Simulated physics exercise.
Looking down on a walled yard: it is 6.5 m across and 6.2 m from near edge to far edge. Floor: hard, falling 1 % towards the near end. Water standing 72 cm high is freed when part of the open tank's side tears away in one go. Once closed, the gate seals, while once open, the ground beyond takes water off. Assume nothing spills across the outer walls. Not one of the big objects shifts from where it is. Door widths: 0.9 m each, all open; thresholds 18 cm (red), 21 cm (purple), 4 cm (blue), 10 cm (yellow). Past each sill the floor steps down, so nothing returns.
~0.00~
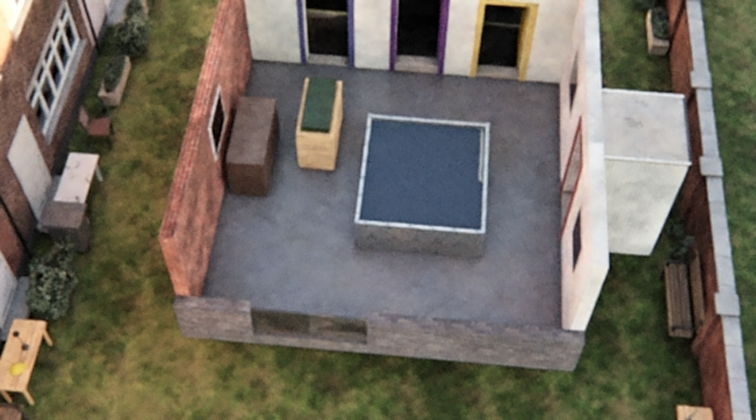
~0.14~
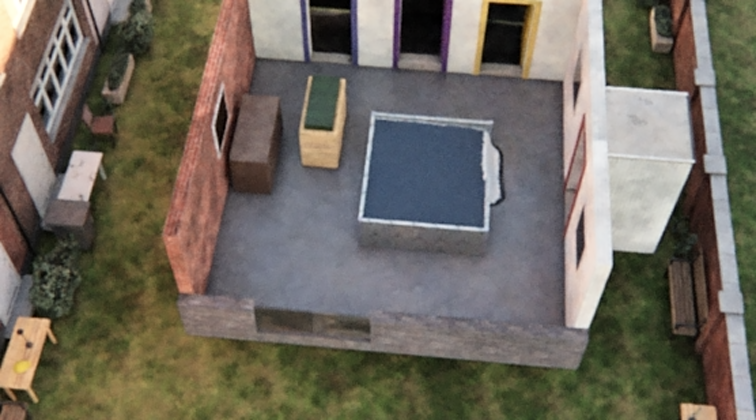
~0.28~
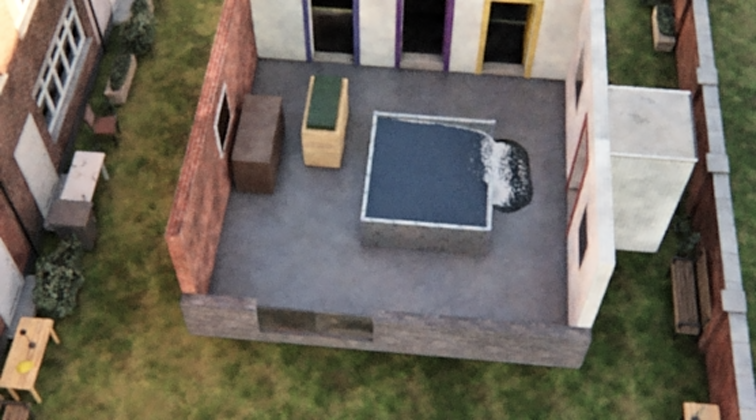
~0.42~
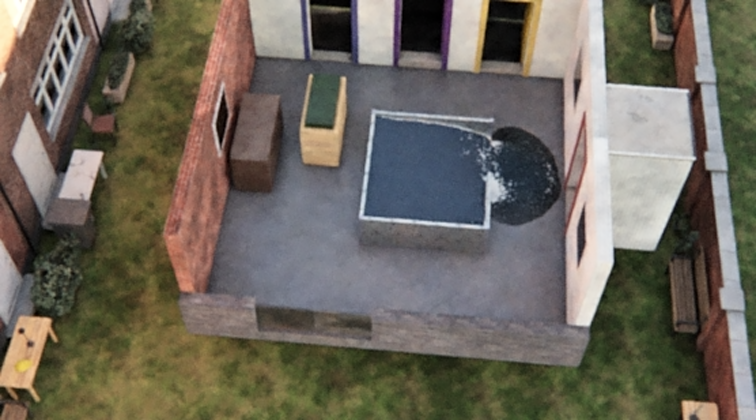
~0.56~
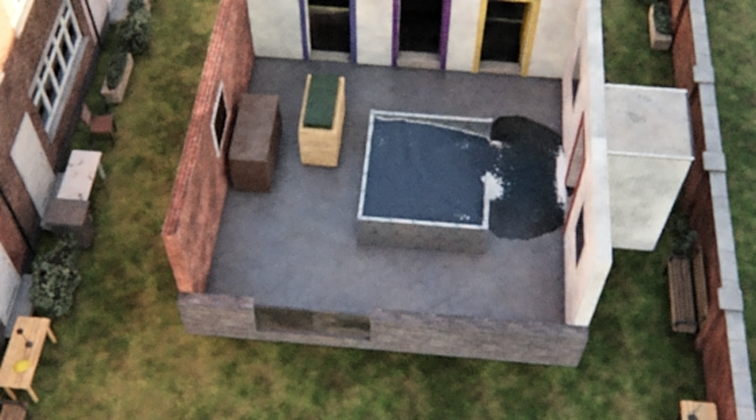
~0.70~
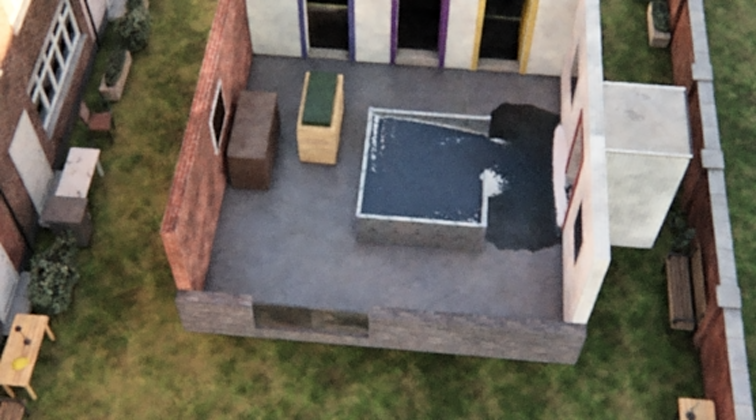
A large square tank bursts open on its right side and dark water spreads across the yard.
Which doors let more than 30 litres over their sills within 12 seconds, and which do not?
In 12 seconds, the red door lets more through; the purple door stays within 30 litres; the blue door lets more through; the yellow door lets more through.
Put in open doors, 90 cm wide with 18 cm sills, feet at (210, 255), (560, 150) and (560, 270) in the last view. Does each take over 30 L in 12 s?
Less, more, less.
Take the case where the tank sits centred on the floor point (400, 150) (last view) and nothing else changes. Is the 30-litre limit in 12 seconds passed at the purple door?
With that change, the limit at the purple door is not exceeded.
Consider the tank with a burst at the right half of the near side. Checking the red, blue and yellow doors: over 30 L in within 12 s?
So red ends up short of it, blue past the limit, yellow past the limit.
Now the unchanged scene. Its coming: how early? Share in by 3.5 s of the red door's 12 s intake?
Some 85 in a hundred.
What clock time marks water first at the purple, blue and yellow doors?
Arrival times: Purple 2.2 seconds, blue 3.0 seconds, yellow 1.6 seconds.
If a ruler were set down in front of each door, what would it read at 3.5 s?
Red 25 cm, purple 7 cm, blue 3 cm, yellow 19 cm.
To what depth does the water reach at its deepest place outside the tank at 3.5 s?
Peak depth: Approx. 32 cm.
After 1.4 s water covers 15 % of the floor and is deepest (50 cm) near (555, 167); red door 34 cm at the sill, 38 L in, purple door not reached, blue door not reached, yellow door not reached.
After 2.2 s water covers 30 % of the floor and is deepest (48 cm) near (555, 83); red door 33 cm at the sill, 105 L in, purple door not reached, blue door not reached, yellow door 19 cm at the sill, 3 L in.
After 3.5 s water covers 60 % of the floor and is deepest (32 cm) near (555, 89); red door 25 cm at the sill, 171 L in, purple door 7 cm at the sill, 0 L in, blue door 3 cm at the sill, 0 L in, yellow door 19 cm at the sill, 54 L in.
After 7.0 s water covers 95 % of the floor and is deepest (20 cm) near (205, 285); red door 15 cm at the sill, 198 L in, purple door 6 cm at the sill, 0 L in, blue door 7 cm at the sill, 1 L in, yellow door 12 cm at the sill, 117 L in.
After 12.0 s water covers 100 % of the floor and is deepest (19 cm) near (356, 205); red door 8 cm at the sill, 198 L in, purple door 3 cm at the sill, 0 L in, blue door 9 cm at the sill, 90 L in, yellow door 6 cm at the sill, 122 L in.
